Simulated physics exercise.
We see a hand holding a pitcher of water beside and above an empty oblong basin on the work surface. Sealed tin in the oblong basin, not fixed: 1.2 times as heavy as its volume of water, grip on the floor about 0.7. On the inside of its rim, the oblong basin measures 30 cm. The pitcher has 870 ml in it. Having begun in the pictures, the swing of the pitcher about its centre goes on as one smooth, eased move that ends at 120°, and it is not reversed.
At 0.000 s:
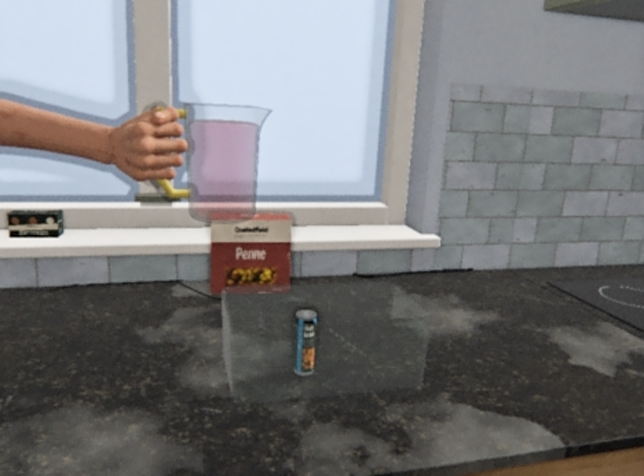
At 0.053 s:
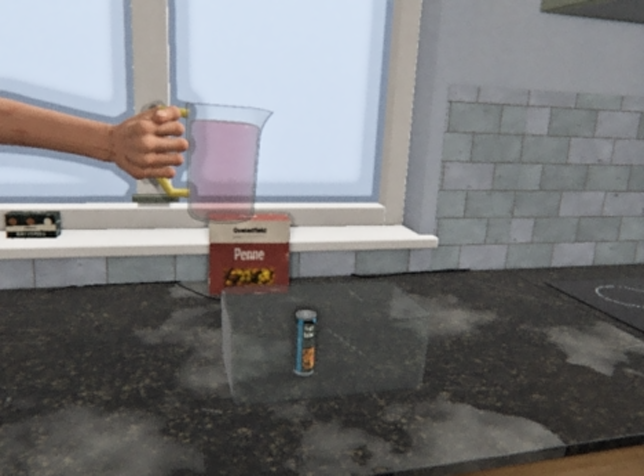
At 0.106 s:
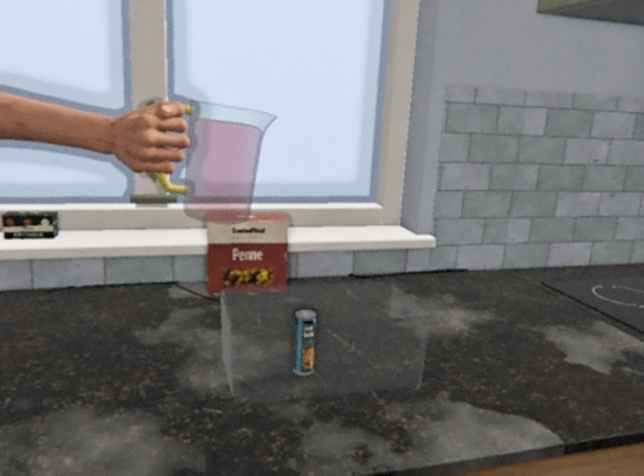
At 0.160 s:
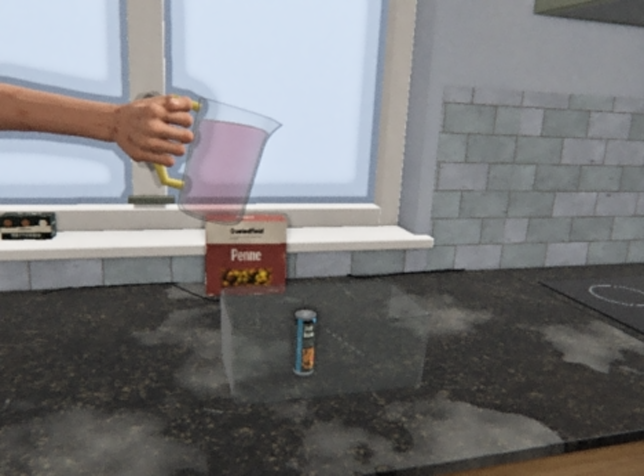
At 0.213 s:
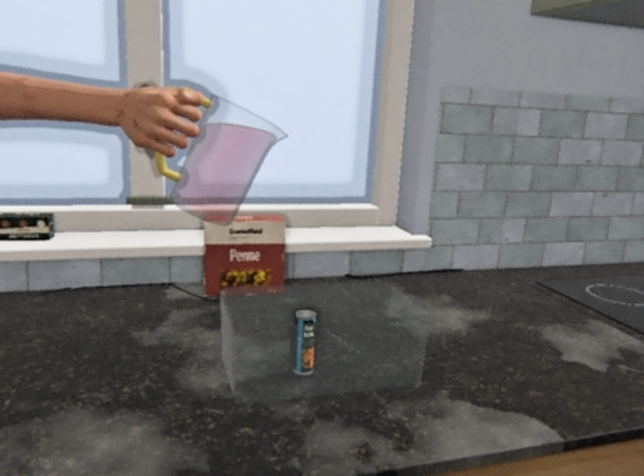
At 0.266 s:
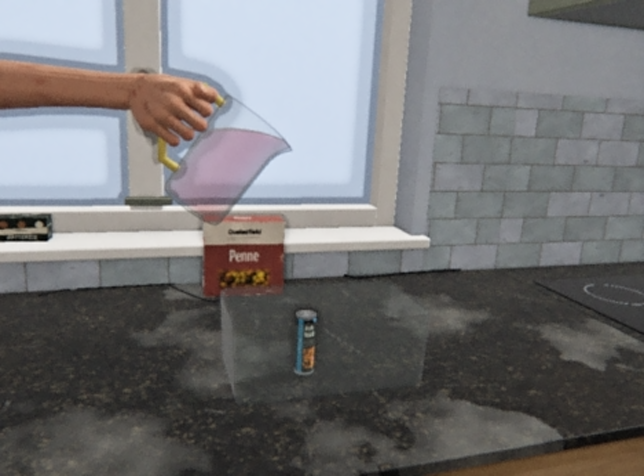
A hand reaching in from the left grips the yellow handle of a clear pitcher of pink liquid, seen from the front across a dark, mottled kitchen worktop before a bright window. Below stand a red penne box and a clear oblong basin with a small blue tin, grey tiles at right. The hand smoothly tilts the pitcher rightward, slowly then faster, while the view shifts very slightly.
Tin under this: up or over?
Up.
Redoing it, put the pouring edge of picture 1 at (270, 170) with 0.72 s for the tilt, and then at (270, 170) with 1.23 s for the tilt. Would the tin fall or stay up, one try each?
Trial 1 - tin tips; trial 2 - tin tips.
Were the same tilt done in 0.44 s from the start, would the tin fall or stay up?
Then the tin does not tip.
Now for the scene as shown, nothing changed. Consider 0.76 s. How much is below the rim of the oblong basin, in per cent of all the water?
Near 64 in a hundred.
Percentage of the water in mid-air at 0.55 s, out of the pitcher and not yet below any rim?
Near 30 per cent at that time.
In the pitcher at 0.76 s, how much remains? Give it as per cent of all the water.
I'd say some 10 per cent remains.
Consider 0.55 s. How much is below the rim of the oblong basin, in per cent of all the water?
10 %, roughly.
By 0.55 s the tilt is 105° and 60 per cent is still to pour; the tin stands where it began.
By 0.76 s the tilt is 120° and 10 per cent is still to pour; the tin stands where it began.
By 0.98 s the tilt is 120° and 0 per cent is still to pour; the tin stands where it began.
By 1.22 s the tilt is 120° and 0 per cent is still to pour; the tin stands where it began.
At rest the tin stands where it began.
